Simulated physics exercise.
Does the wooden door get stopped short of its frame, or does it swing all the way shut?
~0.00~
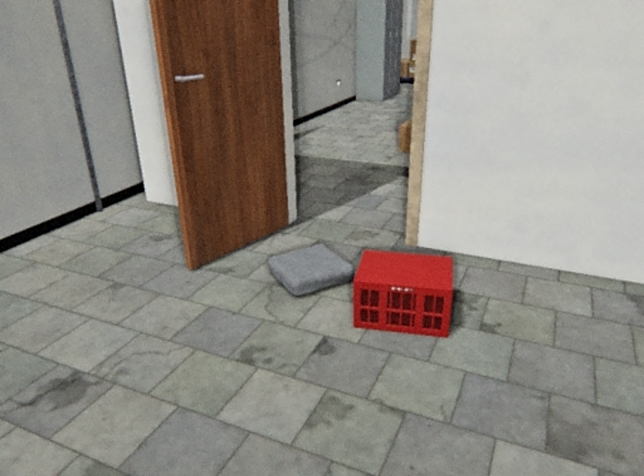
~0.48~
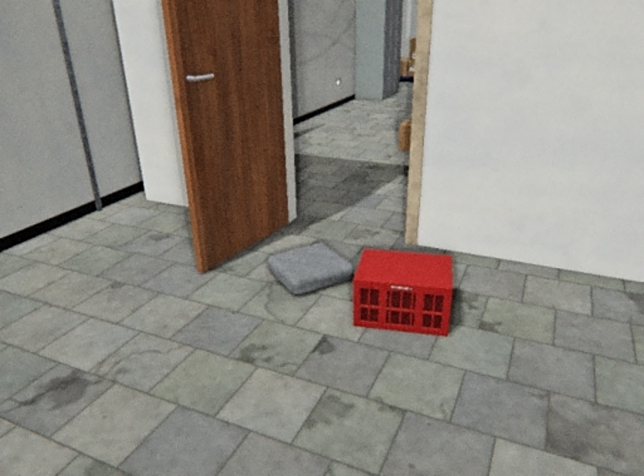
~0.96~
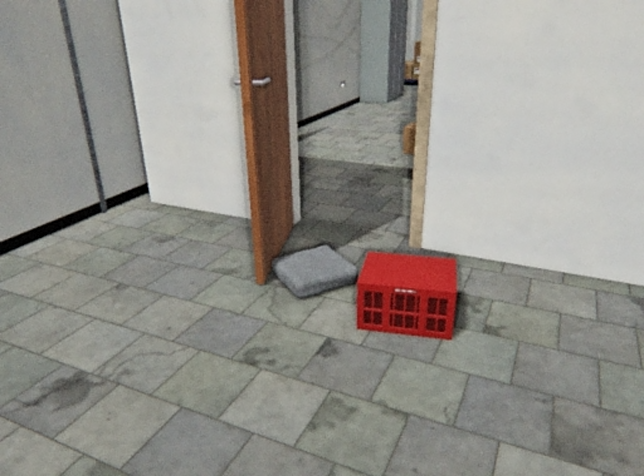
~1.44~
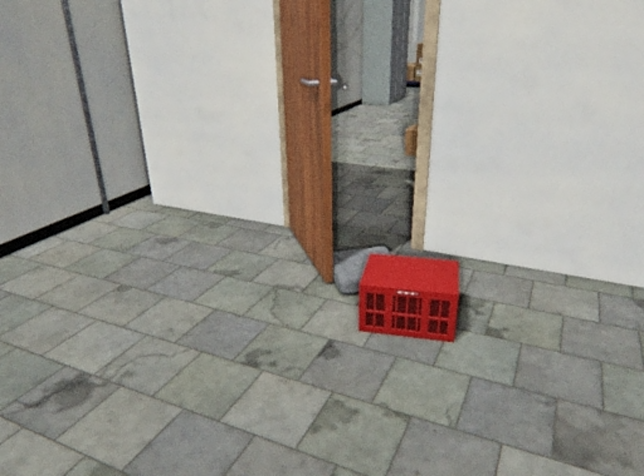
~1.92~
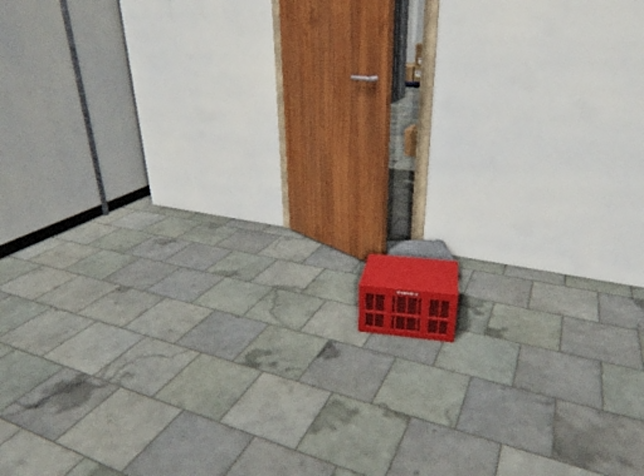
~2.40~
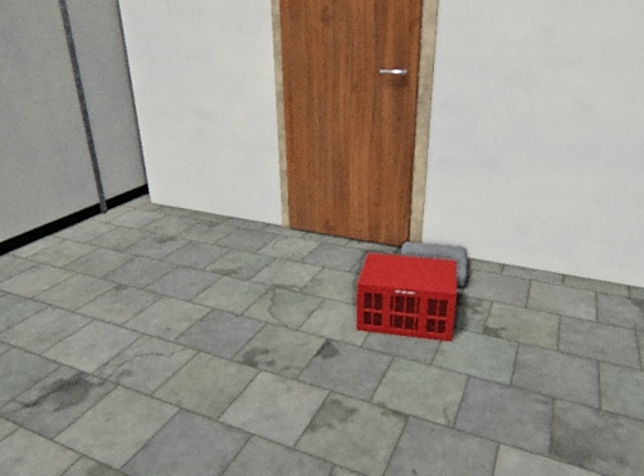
It swings all the way shut. The grey cushion slides right, out of its way, and ends up behind the red crate.
Grey-tiled office room, a wooden door swinging shut into its frame, sweeping a grey cushion rightwards behind a still red crate.
